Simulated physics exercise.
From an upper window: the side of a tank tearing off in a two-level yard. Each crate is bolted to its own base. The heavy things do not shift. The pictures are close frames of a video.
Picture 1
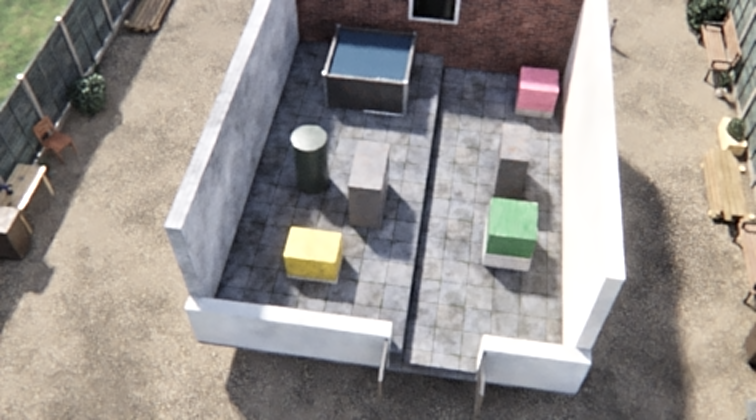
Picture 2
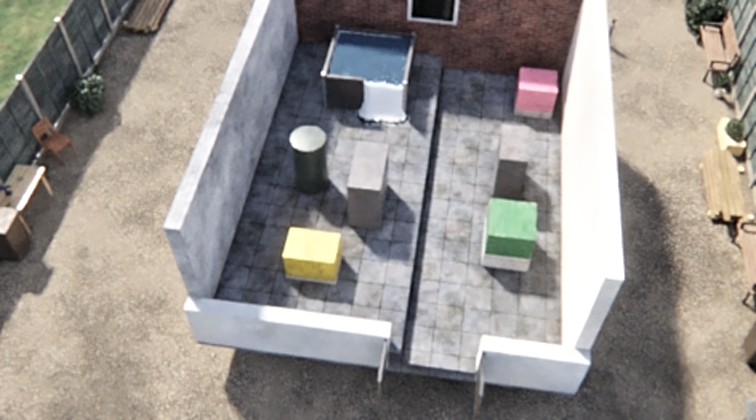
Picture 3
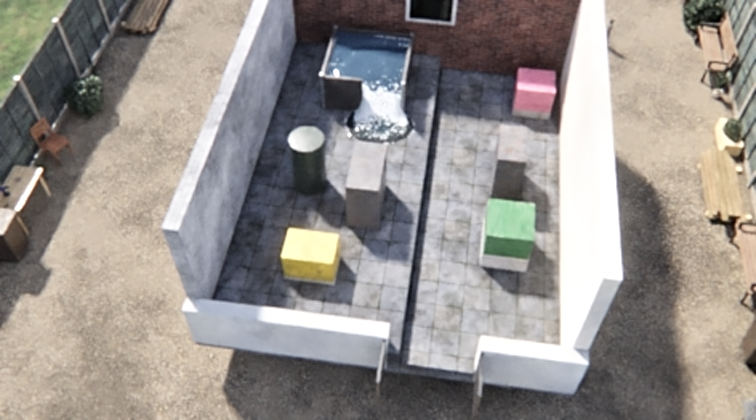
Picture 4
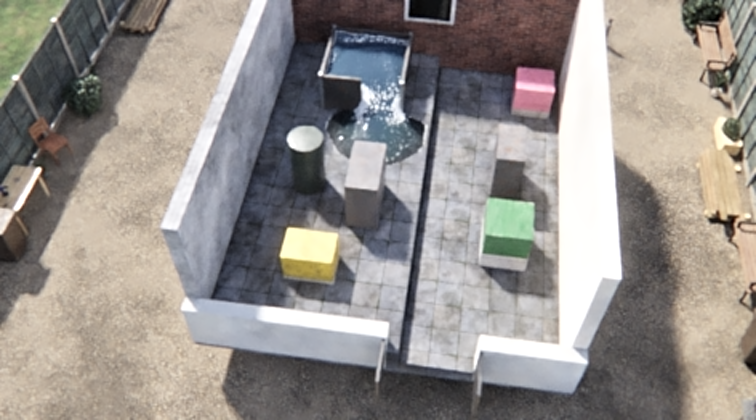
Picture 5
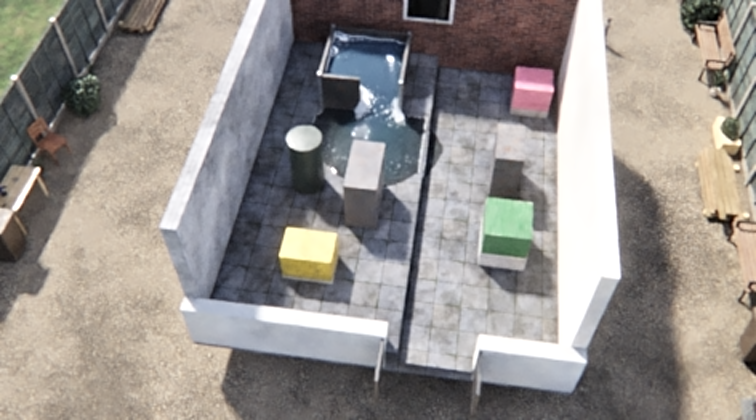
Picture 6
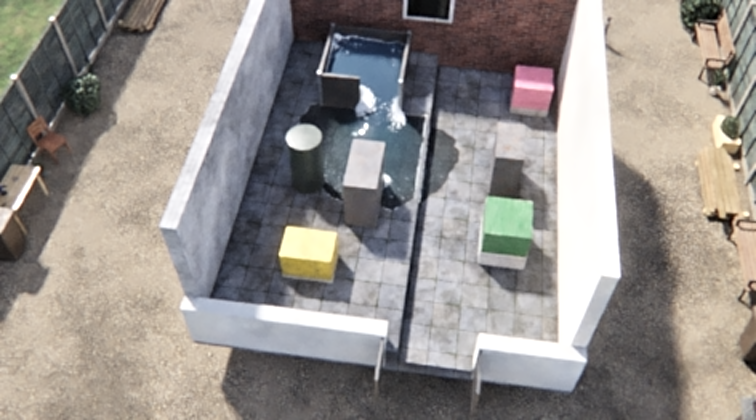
The video shows a walled, paved yard with scattered blocks and a cylinder, where water bursts from the front of a raised tank near the brick wall, then spreads across the paving around the cylinder and a grey block.
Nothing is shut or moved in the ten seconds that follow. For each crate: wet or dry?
In the end: The pink crate escapes dry; the green crate escapes dry; the yellow crate is wetted.
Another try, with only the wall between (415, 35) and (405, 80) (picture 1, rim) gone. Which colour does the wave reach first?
That is the pink one.
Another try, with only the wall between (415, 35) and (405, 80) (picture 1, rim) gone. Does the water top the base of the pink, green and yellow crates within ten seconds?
In short: Pink is soaked; green keeps dry; yellow escapes it.
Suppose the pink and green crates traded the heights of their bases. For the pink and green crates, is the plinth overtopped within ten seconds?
One by one: Pink escapes it; green takes water.
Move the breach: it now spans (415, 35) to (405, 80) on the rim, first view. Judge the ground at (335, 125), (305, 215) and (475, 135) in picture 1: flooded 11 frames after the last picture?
In turn: Dry, dry, flooded.
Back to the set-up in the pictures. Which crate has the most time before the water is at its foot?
Last comes the crate marked pink.
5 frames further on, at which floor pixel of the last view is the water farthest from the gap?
At about (422, 310).
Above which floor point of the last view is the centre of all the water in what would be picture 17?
At about (377, 150).
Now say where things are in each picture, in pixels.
The water tank at (371, 57) is whole and still, in the first picture.
Water pours out at (383, 102) and has run to (406, 117), in the second picture.
The front is at a hidden place, out from the gap at (382, 104), in the third picture.
Water pours out at (381, 104) and has run to a hidden place, in the fourth picture.
The front is at (388, 183), out from the gap at (380, 103), in the fifth picture.
Water pours out at (379, 102) and has run to (390, 206), in the sixth picture.
A moment on, water covers 30 % of the floor; the pink crate not reached, the green crate water round its plinth, the yellow crate water round its plinth.
Next, water covers 50 % of the floor; the pink crate not reached, the green crate water round its plinth, the yellow crate water round its plinth.
Then, water covers 60 % of the floor; the pink crate not reached, the green crate water round its plinth, the yellow crate water round its plinth.
Later, water covers 75 % of the floor; the pink crate water round its plinth, the green crate water round its plinth, the yellow crate water round its plinth.
In the end, water covers 85 % of the floor; the pink crate stayed above the water, the green crate stayed above the water, the yellow crate was topped.
